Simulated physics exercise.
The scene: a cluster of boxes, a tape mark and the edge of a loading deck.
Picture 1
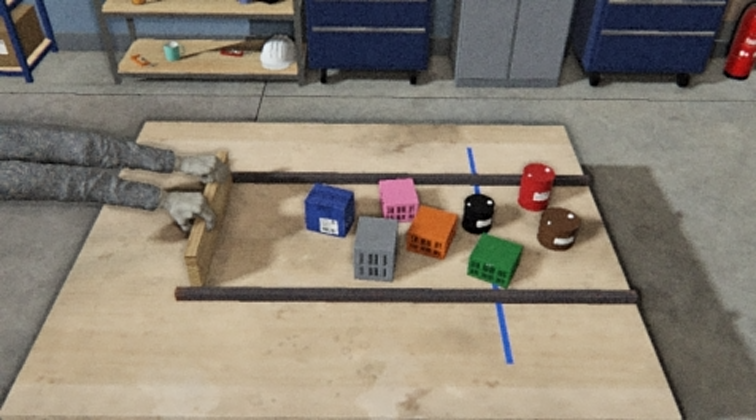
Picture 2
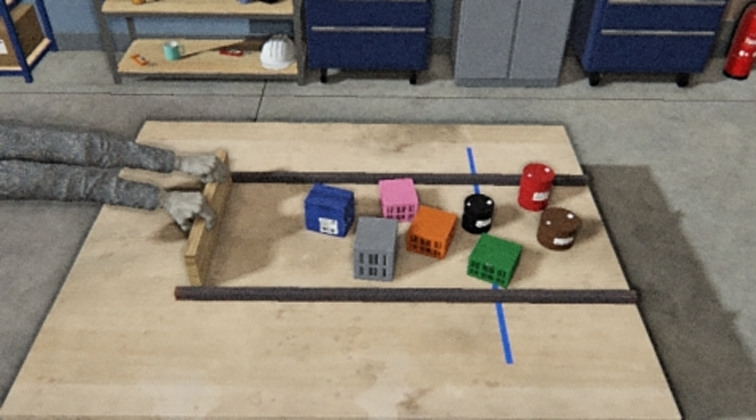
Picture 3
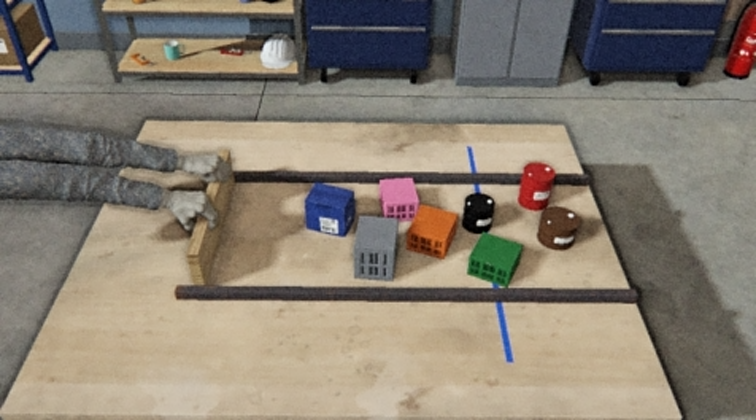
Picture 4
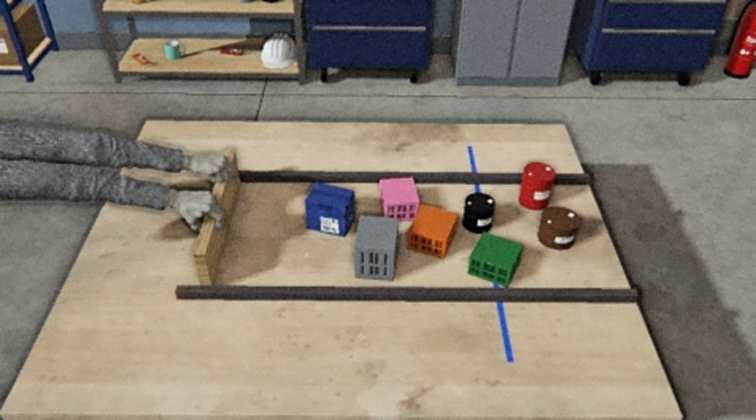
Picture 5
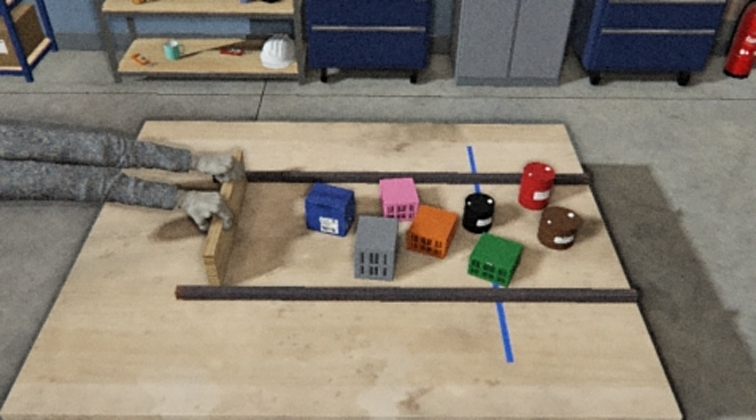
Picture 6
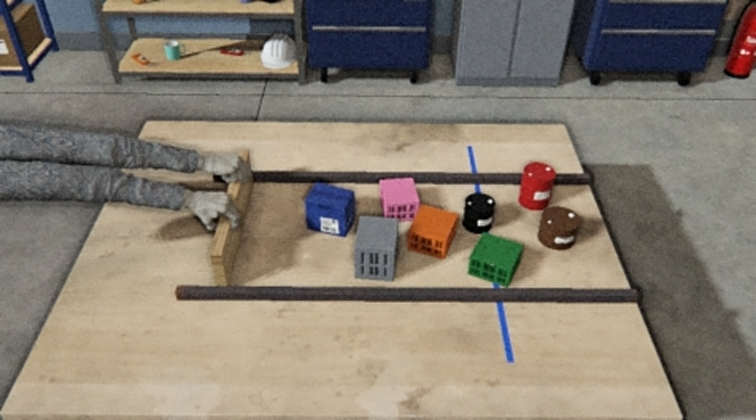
Two gloved hands slide a wooden plank slightly right toward still, colourful crates and canisters.
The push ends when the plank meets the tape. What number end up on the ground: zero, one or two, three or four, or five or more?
In the end the number that fall off is zero.
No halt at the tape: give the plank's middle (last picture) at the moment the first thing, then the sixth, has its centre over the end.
About (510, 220), then (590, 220).
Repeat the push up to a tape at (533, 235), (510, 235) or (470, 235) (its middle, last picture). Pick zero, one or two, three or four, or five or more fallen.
In that order: Just one or two; none; no fall at all.
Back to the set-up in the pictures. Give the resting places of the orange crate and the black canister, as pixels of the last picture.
The orange crate stops around (549, 234); the black canister around (540, 208).
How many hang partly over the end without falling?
0 of them.
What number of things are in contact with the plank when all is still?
3 of them.
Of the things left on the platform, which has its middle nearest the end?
It is the brown canister.
Soon after, none off yet; brown canister at rest near (558, 228); red canister at rest near (537, 187); green crate at rest near (496, 259).
In the end, the number that fall off is zero.
